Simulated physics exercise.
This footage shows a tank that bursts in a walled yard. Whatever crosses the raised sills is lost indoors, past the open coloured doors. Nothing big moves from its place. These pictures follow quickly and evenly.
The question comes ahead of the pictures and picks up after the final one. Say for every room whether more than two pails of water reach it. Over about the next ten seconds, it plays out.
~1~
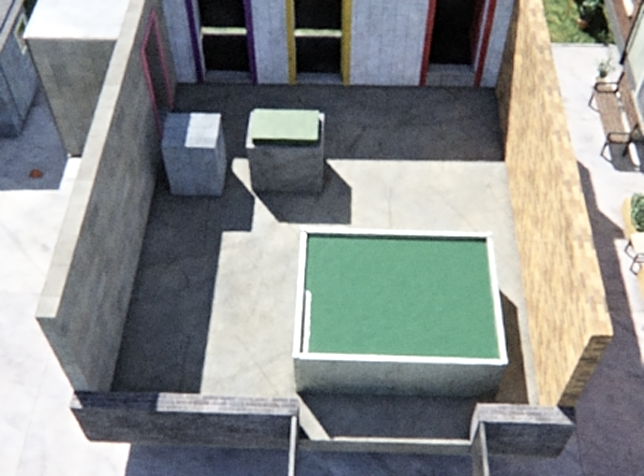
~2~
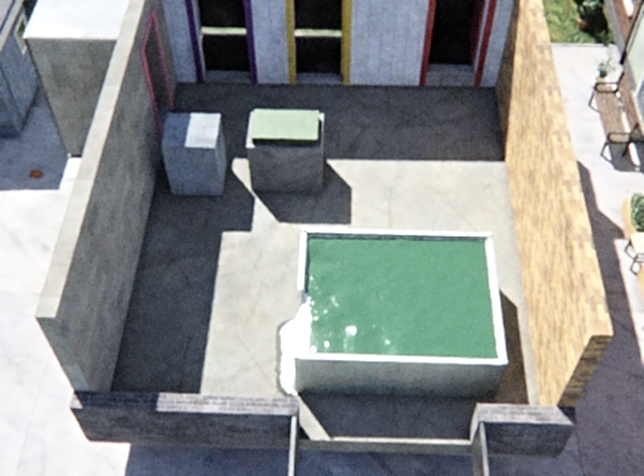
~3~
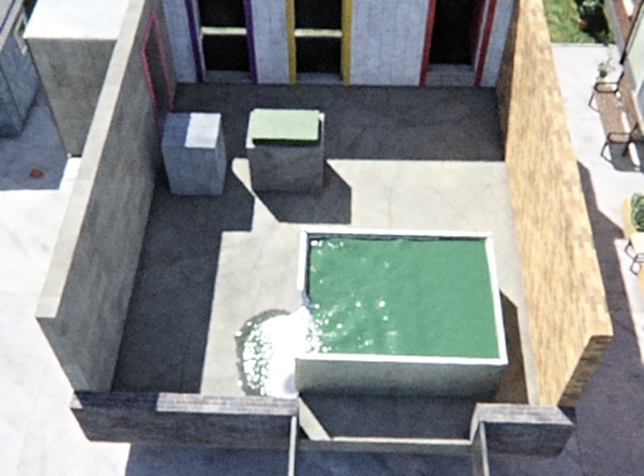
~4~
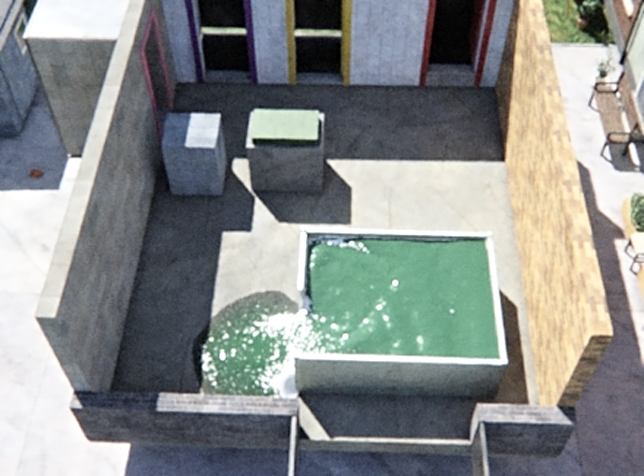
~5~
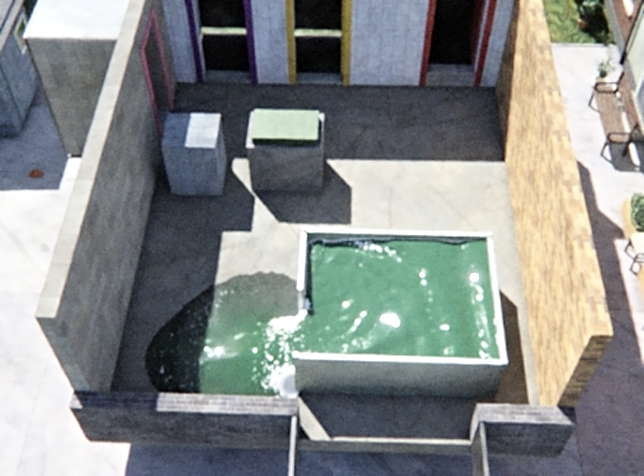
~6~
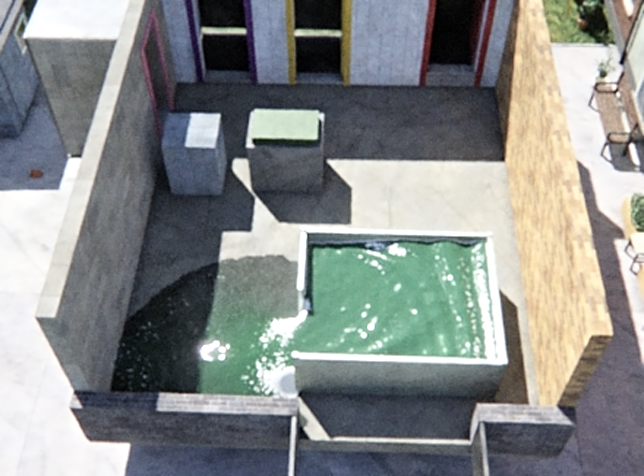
The purple door: More than two reach it. The red door: Two or fewer reach it. The pink door: Two or fewer reach it. The yellow door: Two or fewer reach it.
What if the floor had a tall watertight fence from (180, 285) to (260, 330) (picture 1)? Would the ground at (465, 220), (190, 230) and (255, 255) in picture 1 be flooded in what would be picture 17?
Point by point: First not reached, second submerged, third submerged.
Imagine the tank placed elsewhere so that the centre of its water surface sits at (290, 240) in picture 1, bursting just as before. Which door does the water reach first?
That would be the pink-painted one.
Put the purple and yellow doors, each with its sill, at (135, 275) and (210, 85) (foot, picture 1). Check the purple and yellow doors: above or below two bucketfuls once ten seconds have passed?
So the purple one runs past it while the yellow one runs past it.
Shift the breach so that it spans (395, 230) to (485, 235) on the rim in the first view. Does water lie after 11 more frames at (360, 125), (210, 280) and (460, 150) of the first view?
So: Wetted, then spared, then wetted.
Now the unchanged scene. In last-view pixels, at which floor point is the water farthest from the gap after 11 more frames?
The wet point farthest out is around (168, 130).
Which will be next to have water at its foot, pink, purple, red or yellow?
My pick for first is the door marked pink.
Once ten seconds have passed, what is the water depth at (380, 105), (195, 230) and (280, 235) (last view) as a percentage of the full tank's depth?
Depths of roughly 16, 18 and 6 per cent.
A moment on, water covers 20 % of the floor; the purple door not reached, the red door not reached, the pink door not reached, the yellow door not reached.
Next, water covers 25 % of the floor; the purple door not reached, the red door not reached, the pink door wet at the sill, nothing in, the yellow door not reached.
Then, water covers 50 % of the floor; the purple door under two buckets in, the red door not reached, the pink door wet at the sill, nothing in, the yellow door not reached.
Later, water covers 95 % of the floor; the purple door far over two buckets in, the red door wet at the sill, nothing in, the pink door under two buckets in, the yellow door wet at the sill, nothing in.
In the end, water covers 100 % of the floor; the purple door far over two buckets in, the red door wet at the sill, nothing in, the pink door under two buckets in, the yellow door wet at the sill, nothing in.
